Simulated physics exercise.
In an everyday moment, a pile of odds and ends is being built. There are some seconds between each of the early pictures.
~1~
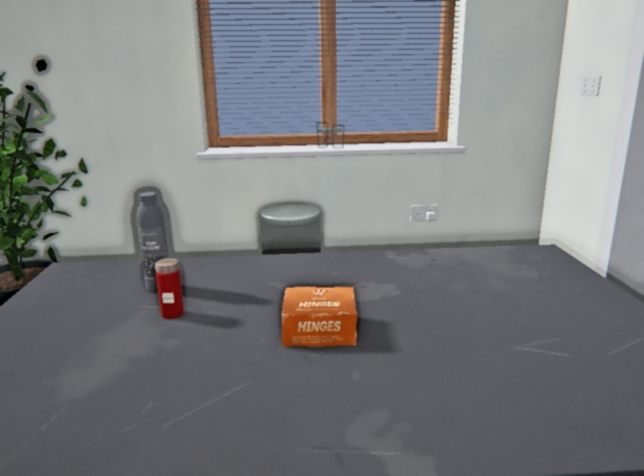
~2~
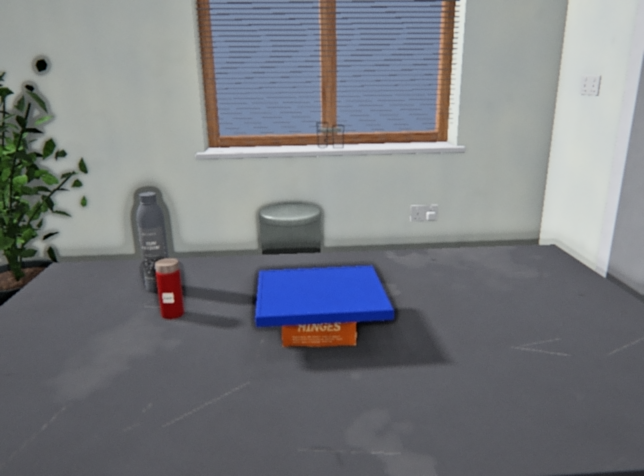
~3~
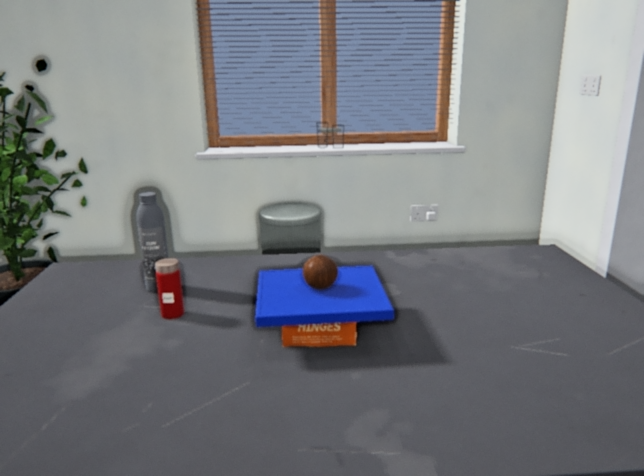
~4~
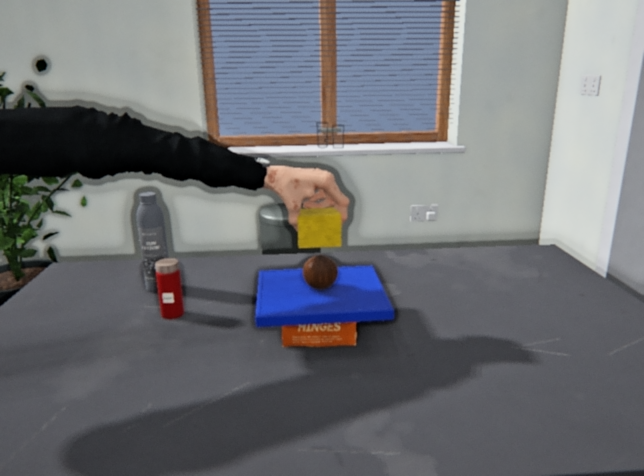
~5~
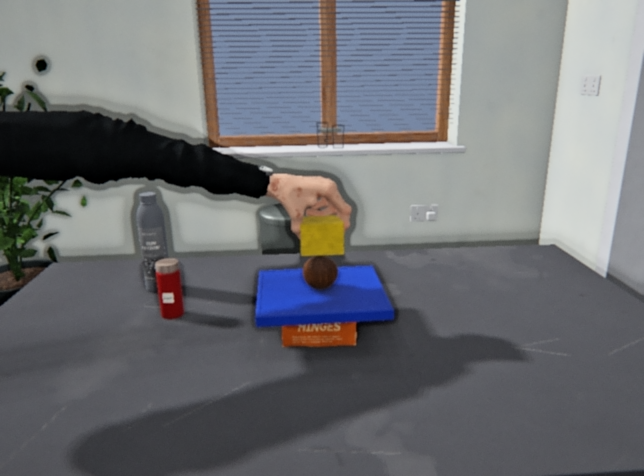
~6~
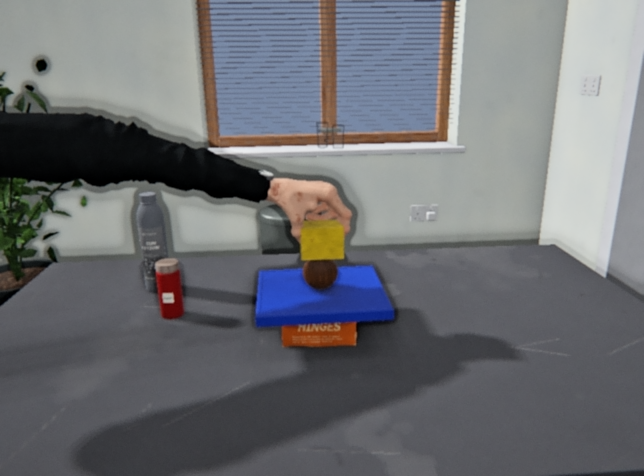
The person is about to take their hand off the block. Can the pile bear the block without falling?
No: I expect the stack will not stand.
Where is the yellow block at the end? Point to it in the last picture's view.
Look around (378, 267) in the final frame.
Then, 0.40 s later than the last frame, yellow block tilted by 38° near (337, 243).
Then, 0.50 s later than the last frame, yellow block now fallen.
Then, 0.70 s later than the last frame, things are still on the move.
Then, 2.10 s later than the last frame, nothing new.
When it is over, fallen, yellow block; the other 5 as before. End places, in pixels of the last picture, yellow block near (378, 268). The pile comes apart.
